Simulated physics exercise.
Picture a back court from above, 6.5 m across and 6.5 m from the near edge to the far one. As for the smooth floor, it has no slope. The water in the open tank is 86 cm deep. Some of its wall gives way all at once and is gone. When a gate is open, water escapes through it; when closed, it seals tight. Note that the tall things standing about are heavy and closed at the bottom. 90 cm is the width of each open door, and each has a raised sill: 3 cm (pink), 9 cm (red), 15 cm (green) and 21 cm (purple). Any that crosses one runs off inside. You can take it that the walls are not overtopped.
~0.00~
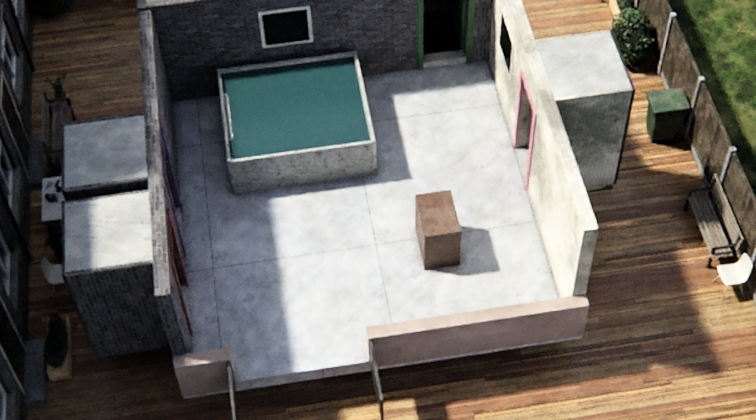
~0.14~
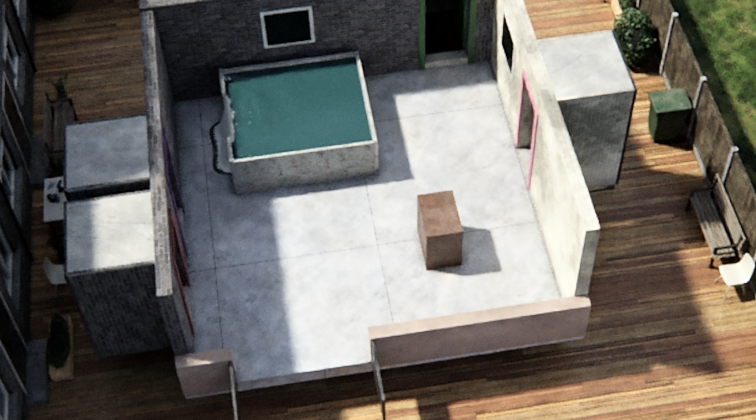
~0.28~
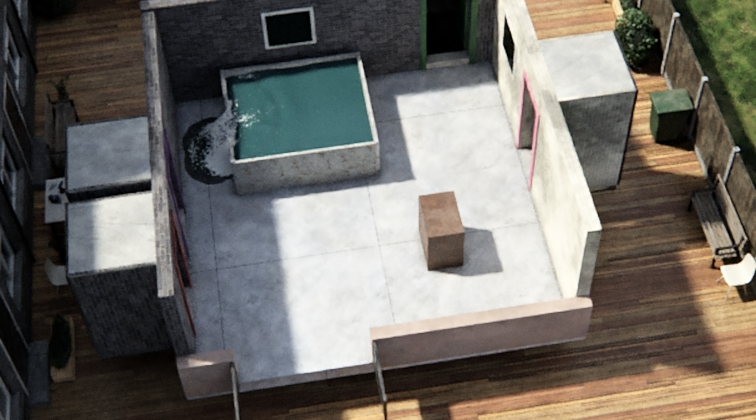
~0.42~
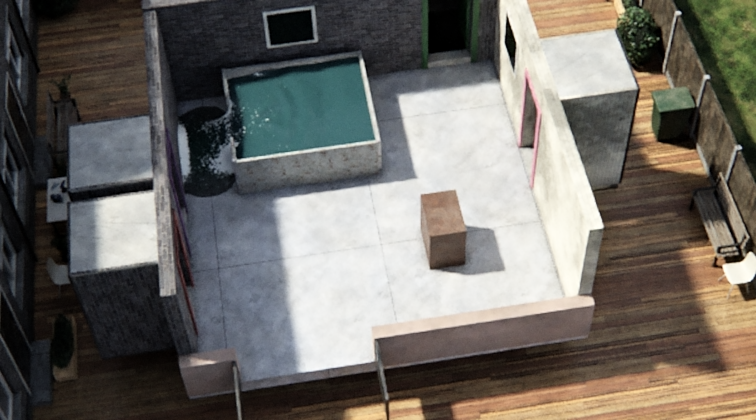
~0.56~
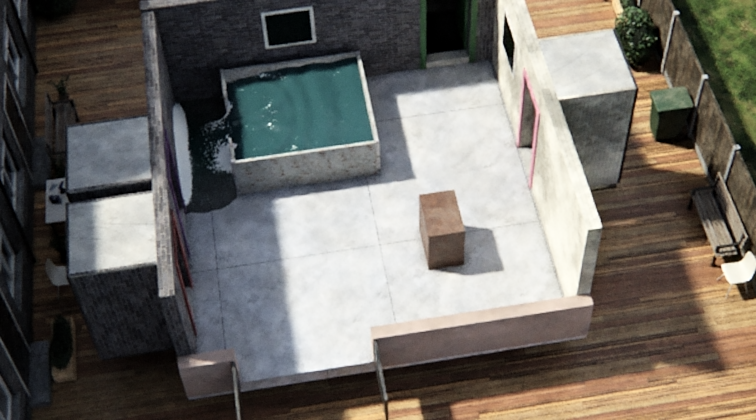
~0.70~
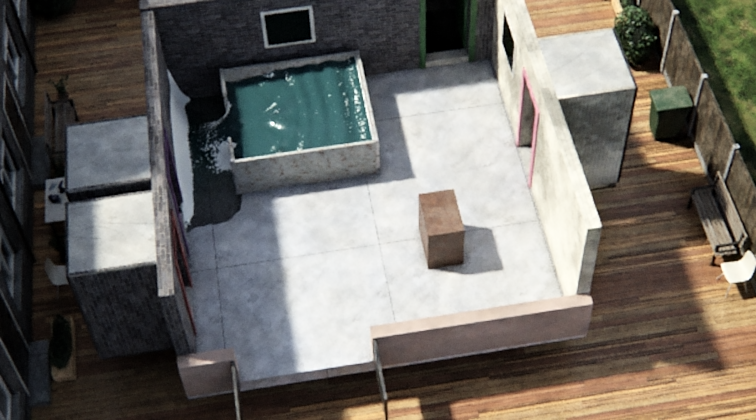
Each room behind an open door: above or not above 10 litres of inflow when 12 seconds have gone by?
In the end the pink door lets in a larger amount than the limit. The red door lets in a smaller amount than the limit. The green door lets in a smaller amount than the limit. The purple door lets in a smaller amount than the limit.
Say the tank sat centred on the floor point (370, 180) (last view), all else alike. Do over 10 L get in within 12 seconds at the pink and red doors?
Well, pink ends up beyond the mark and red ends up beyond the mark.
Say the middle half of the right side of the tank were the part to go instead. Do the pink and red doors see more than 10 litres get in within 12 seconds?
Result against the limit at pink: Limit broken; result at red: Limit broken.
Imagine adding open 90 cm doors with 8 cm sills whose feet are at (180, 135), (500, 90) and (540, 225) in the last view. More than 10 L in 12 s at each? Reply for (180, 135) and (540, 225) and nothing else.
The first doorway goes beyond and the second stays inside.
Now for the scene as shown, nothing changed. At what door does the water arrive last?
It's the pink door that comes last.
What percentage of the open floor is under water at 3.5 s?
Covered: Roughly 60 %.
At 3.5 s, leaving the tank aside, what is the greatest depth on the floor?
Depth max: Approx. 44 cm.
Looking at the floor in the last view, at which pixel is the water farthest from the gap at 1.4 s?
Point: Roughly (195, 323) in the last view.
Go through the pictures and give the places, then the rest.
The open tank at (295, 108) is whole and still, 86 cm deep, in the first frame.
The front is at (219, 125), 0.6 m from the gap at (231, 135); 0.3 m2 of floor is under water; 86 cm left at the back of the open tank, in the second frame.
Water pours out at (233, 138) and has run 1.0 m, to (195, 174); typically 14 cm deep outside, 86 cm at the open tank's back, in the third frame.
Water pours out at (234, 137) and has run 1.4 m, to (179, 120); typically 16 cm deep outside, 86 cm at the open tank's back, in the fourth frame.
Water pours out at (233, 138) and has run 1.7 m, to (176, 103); typically 14 cm deep outside, 86 cm at the open tank's back, in the fifth frame.
The front is at (187, 229), 2.1 m from the gap at (232, 137); 3.0 m2 of floor is under water; 80 cm left at the back of the open tank, in the sixth frame.
After 1.4 s water covers 20 % of the floor and is deepest (78 cm) near (176, 107); pink door not reached, red door 3 cm at the sill, 0 L in, green door not reached, purple door 16 cm at the sill, 0 L in.
After 2.2 s water covers 40 % of the floor and is deepest (66 cm) near (176, 107); pink door not reached, red door 7 cm at the sill, 0 L in, green door 4 cm at the sill, 0 L in, purple door 18 cm at the sill, 0 L in.
After 3.5 s water covers 60 % of the floor and is deepest (44 cm) near (180, 154); pink door 2 cm at the sill, 0 L in, red door 8 cm at the sill, 0 L in, green door 4 cm at the sill, 0 L in, purple door 17 cm at the sill, 1 L in.
After 7.0 s water covers 85 % of the floor and is deepest (30 cm) near (180, 154); pink door 4 cm at the sill, 3 L in, red door 5 cm at the sill, 0 L in, green door 3 cm at the sill, 0 L in, purple door 12 cm at the sill, 1 L in.
After 12.0 s water covers 100 % of the floor and is deepest (18 cm) near (190, 160); pink door 8 cm at the sill, 24 L in, red door 4 cm at the sill, 0 L in, green door 3 cm at the sill, 0 L in, purple door 7 cm at the sill, 1 L in.
